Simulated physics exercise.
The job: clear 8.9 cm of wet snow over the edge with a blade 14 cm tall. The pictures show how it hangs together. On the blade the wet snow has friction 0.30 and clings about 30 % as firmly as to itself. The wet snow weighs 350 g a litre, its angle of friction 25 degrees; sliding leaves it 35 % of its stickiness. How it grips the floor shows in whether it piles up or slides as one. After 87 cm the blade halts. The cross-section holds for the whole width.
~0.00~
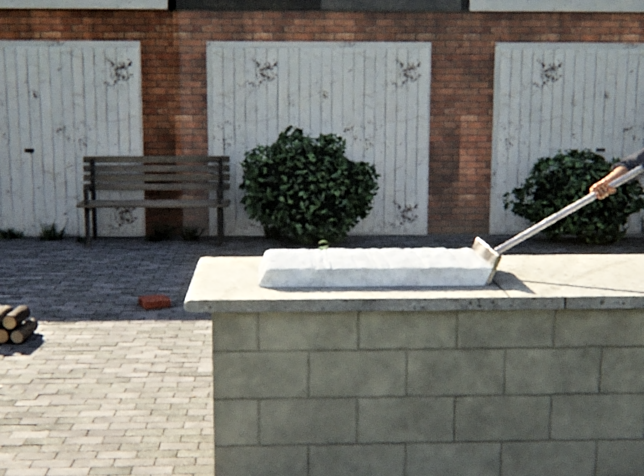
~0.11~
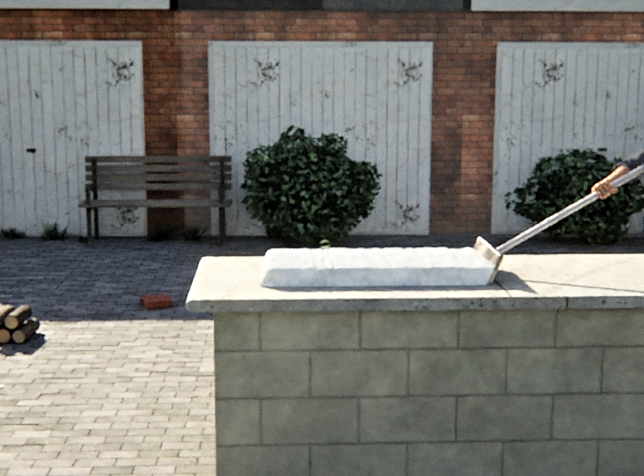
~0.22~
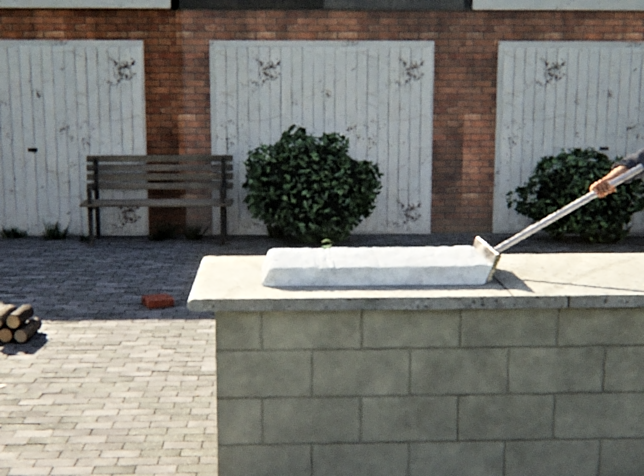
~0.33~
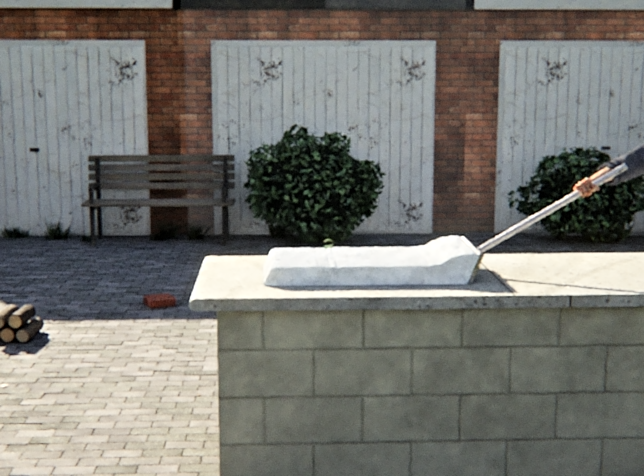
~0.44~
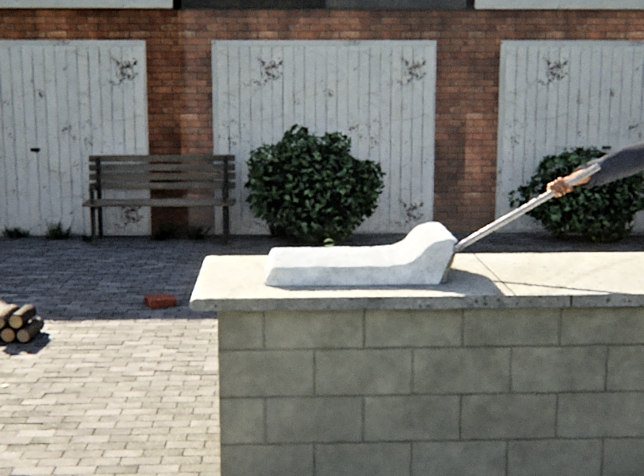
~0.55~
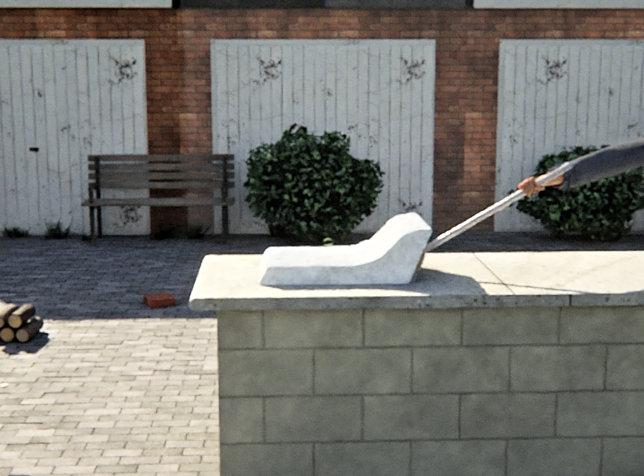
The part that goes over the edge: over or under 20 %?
The result is over 20 %.
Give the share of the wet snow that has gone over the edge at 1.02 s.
About 0 %.
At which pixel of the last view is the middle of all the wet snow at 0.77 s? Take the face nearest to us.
Near (313, 267).
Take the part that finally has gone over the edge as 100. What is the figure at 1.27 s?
Some 60 per cent.
After 0.77 s, 0 % has gone over the edge and 9 % has spilled back over the blade.
After 1.02 s, 0 % has gone over the edge and 10 % has spilled back over the blade.
After 1.27 s, 20 % has gone over the edge and 10 % has spilled back over the blade.
After 1.52 s, 32 % has gone over the edge and 10 % has spilled back over the blade.
After 2.55 s, 32 % has gone over the edge and 10 % has spilled back over the blade.
